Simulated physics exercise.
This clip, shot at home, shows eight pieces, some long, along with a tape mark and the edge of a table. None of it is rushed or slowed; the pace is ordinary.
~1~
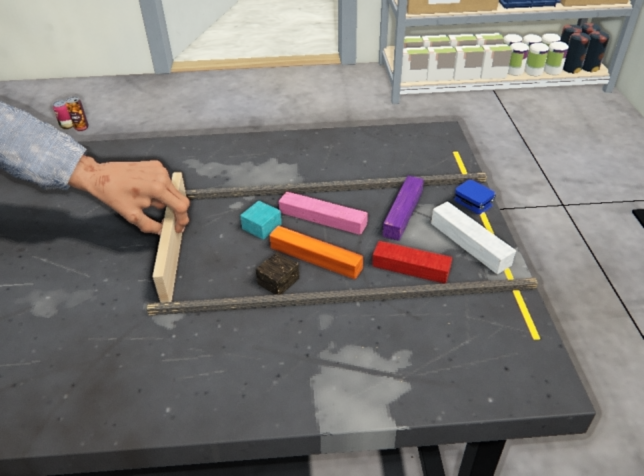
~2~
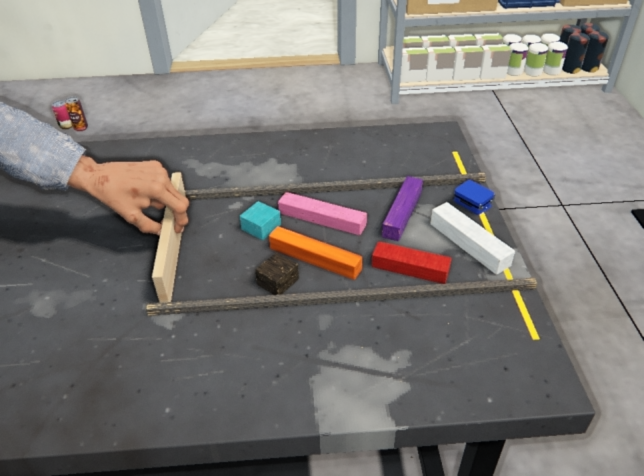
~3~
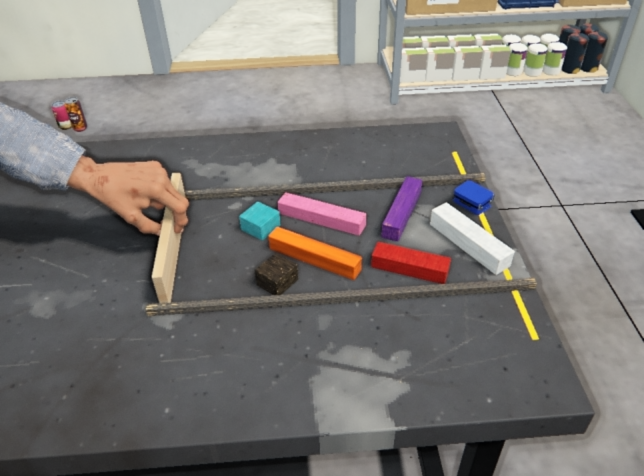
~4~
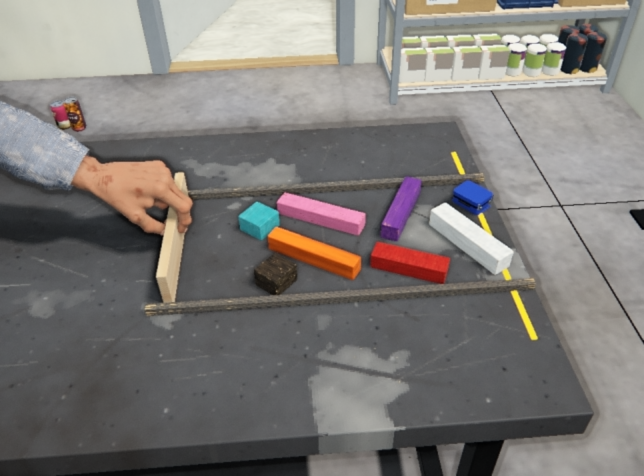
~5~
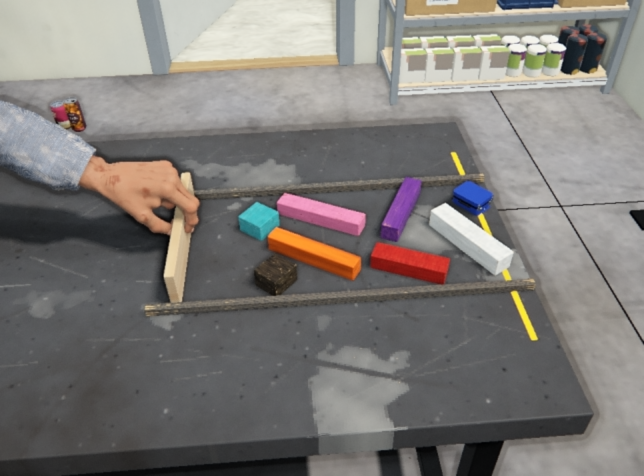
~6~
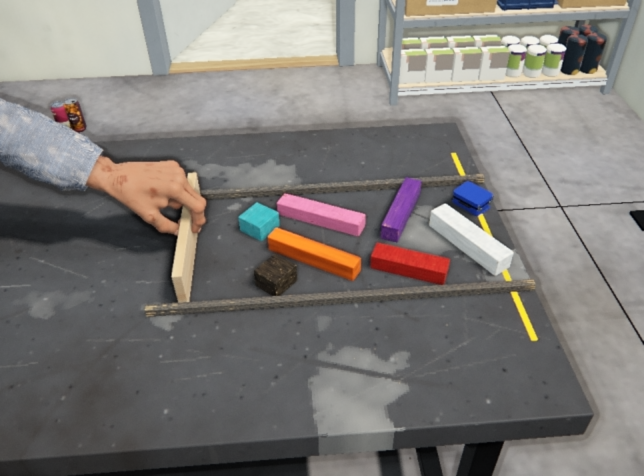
The clip shows a hand holding a wooden board upright between two rails on a dark table, beside colourful blocks and a dark lump. The hand stays nearly still, then slides the board slightly right while the pieces remain in place.
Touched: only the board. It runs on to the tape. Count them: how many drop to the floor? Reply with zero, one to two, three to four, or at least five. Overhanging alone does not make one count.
It comes to at least five.
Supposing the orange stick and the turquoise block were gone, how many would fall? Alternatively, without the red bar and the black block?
First 4, then 4.
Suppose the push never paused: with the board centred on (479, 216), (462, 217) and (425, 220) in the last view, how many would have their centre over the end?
Counts: 6, 4, 1.
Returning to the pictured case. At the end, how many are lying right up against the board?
Looks like 1 of them, all told.
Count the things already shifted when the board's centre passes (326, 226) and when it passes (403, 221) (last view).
Tally: 6; 8.
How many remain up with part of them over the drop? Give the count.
The count would be 1.
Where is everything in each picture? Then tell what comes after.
The first frame shows blue case (474, 198); white bar (471, 237); purple bar (404, 207); board (172, 234); tape (489, 229).
The second frame shows white bar (471, 237); board (171, 234).
The third frame shows purple bar (403, 208); turquoise block (260, 221).
The fourth frame shows blue case (472, 199); orange stick (313, 253).
The fifth frame shows white bar (469, 238); red bar (410, 263).
The sixth frame shows blue case (472, 200); white bar (469, 238); purple bar (402, 208); board (188, 234); tape (487, 230).
Soon after, none off yet; blue case at rest near (472, 200); white bar at rest near (469, 238); purple bar at rest near (402, 208).
Then, none off yet; blue case at rest near (472, 200); white bar moved a little near (482, 236); purple bar moved a little near (436, 208).
Further on, one off so far; blue case tipped a little near (498, 190); white bar falling near (523, 335); purple bar moved about its own width near (489, 199).
At rest, the number that fall off is five or more; fallen, turquoise block, orange stick, pink bar, red bar, purple bar, white bar and blue case.
